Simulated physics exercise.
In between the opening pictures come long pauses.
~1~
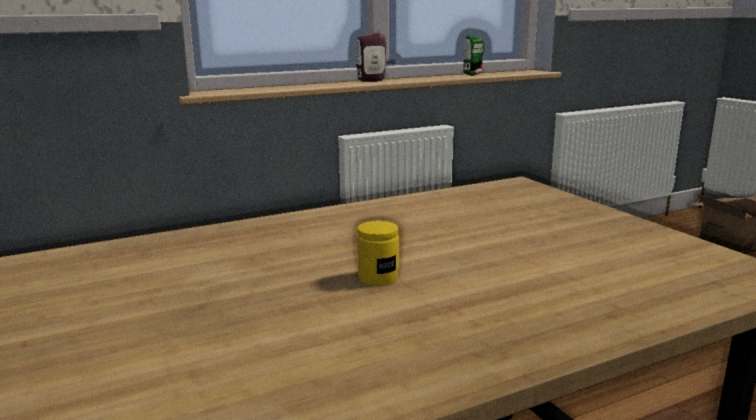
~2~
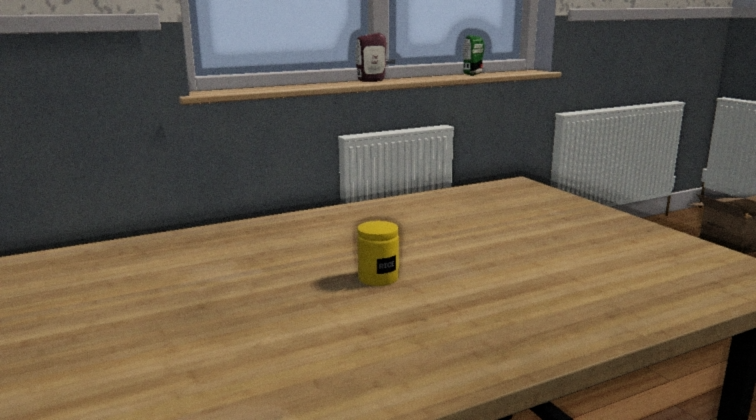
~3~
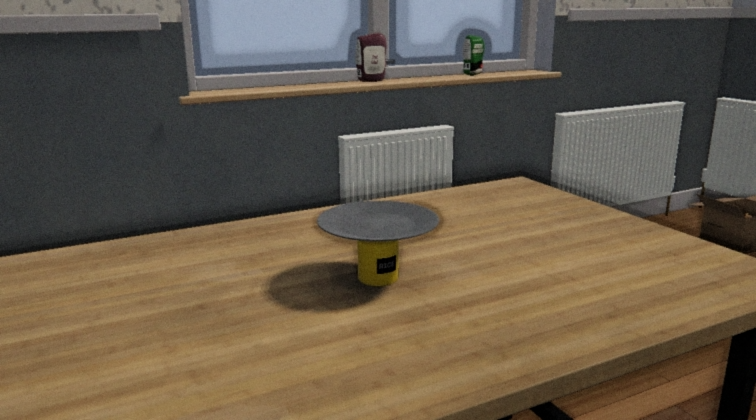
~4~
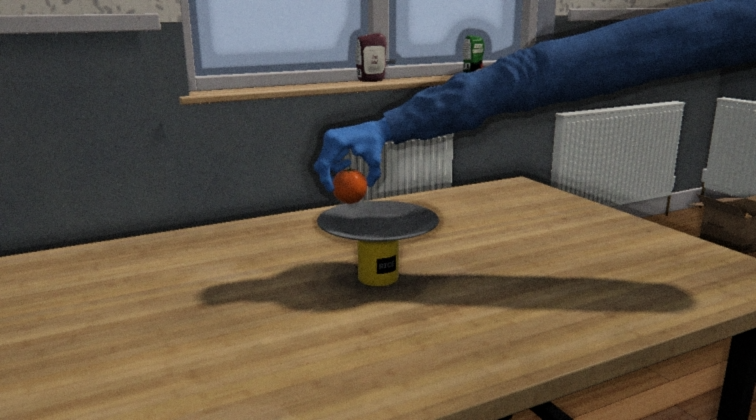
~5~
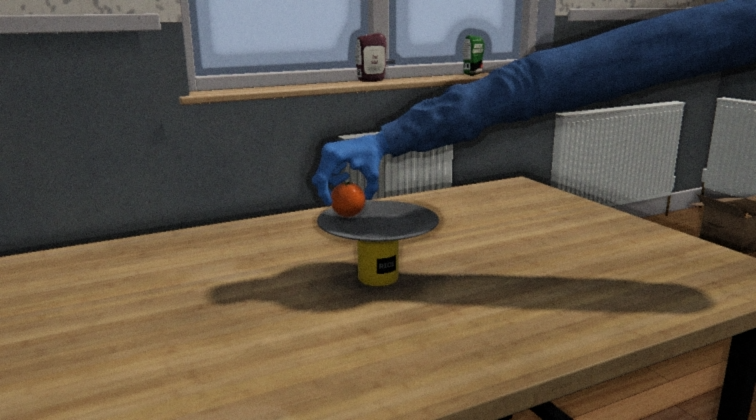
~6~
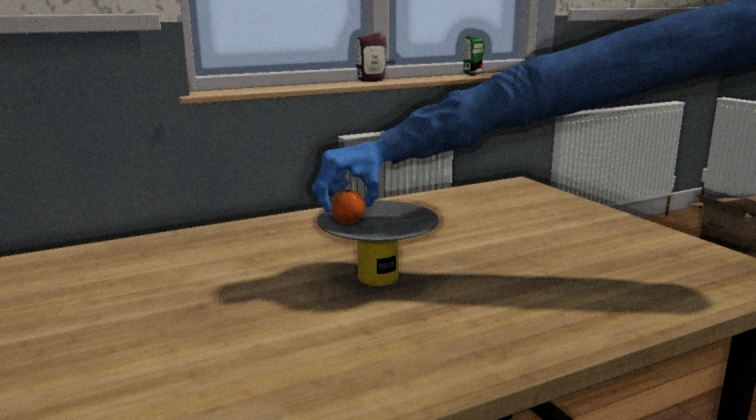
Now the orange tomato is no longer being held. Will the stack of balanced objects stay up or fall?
I expect the pile to stay intact.
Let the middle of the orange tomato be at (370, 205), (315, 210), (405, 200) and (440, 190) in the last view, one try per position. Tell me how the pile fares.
Well, on the first go it stays steady, on the second it tumbles down, on the third it stays steady, and on the fourth it tumbles down.
Then, 0.20 s on from there, no change.
Then, 0.40 s on from there, orange tomato resting near (348, 207).
In the end, all 3 unmoved. At the end, from the last picture's camera, orange tomato near (348, 207). The pile keeps its balance.
